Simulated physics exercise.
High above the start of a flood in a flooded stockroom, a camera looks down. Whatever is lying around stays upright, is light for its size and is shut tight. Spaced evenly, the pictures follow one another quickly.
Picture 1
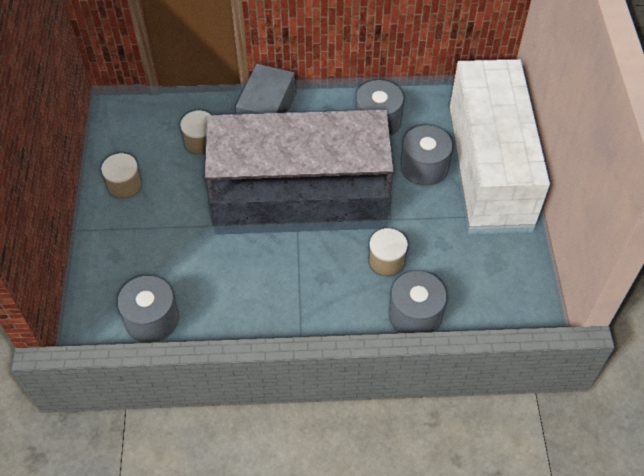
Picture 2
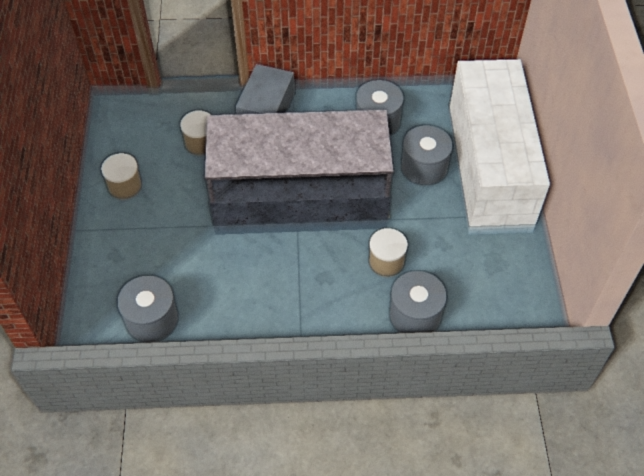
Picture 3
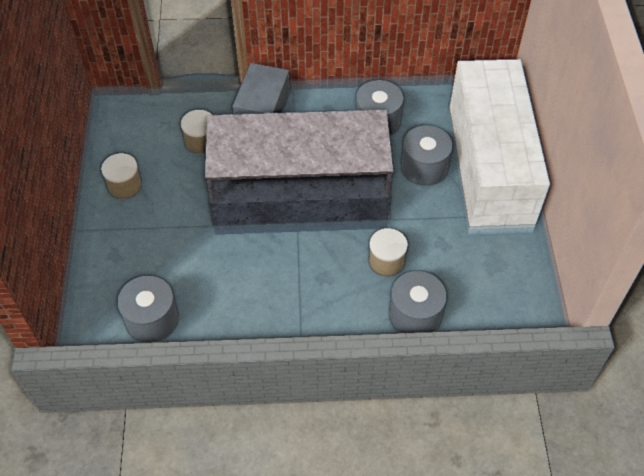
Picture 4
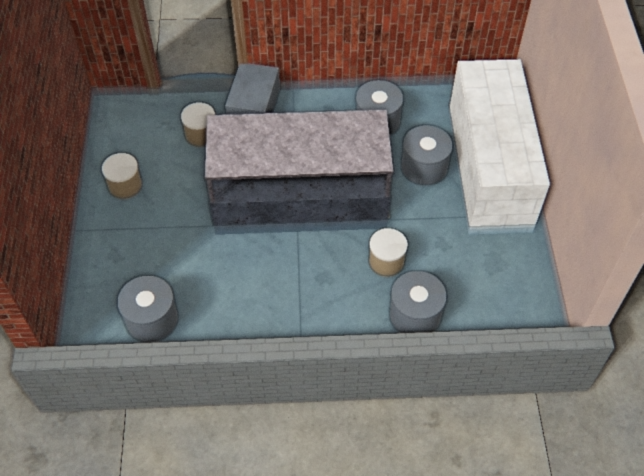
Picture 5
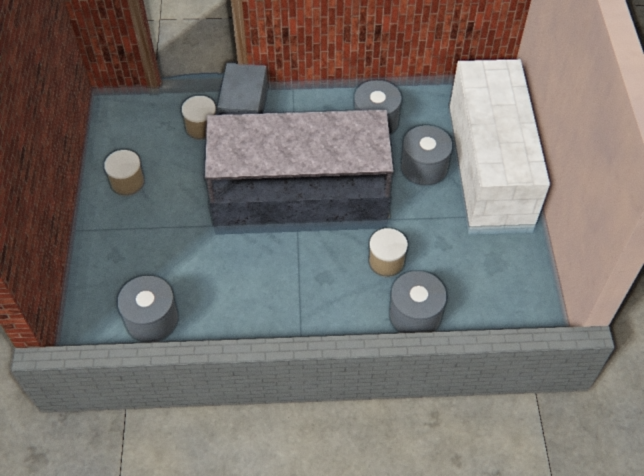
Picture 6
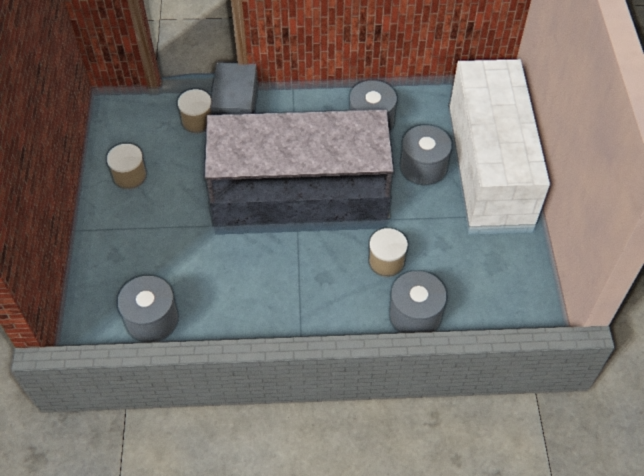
A brown door at the back opened, then a grey box behind the long table drifted left, turning slightly, before a few round containers shifted a little too, while the nearer ones stayed put.
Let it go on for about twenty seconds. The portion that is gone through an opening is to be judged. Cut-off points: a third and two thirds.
It falls in the central third.
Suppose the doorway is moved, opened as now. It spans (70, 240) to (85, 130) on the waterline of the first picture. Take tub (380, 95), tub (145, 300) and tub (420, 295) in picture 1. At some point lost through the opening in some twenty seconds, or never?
Going through them, number one is flushed away, number two is flushed away and number three is held back.
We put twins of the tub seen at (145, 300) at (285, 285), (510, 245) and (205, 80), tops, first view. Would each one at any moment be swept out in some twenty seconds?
Taking them in turn: Held back, held back and flushed away.
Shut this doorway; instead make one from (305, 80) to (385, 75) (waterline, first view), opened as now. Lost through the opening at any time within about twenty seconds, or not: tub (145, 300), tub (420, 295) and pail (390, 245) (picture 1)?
In sequence - stays put, stays put, departs.
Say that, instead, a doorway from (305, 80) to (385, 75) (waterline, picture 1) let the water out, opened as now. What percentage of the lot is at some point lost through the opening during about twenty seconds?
I'd say around 80 percent.
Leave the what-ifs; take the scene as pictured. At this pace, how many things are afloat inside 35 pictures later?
Well, I'd say 4.
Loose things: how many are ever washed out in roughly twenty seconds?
You get 5.
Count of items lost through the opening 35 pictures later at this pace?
I make it 4.
A moment on, 2 of 8 are out; 6 afloat.
Next, 3 of 8 are out; 5 afloat.
Later, 4 of 8 are out; 4 afloat.
In the end, 5 of 8 are out; 3 afloat.
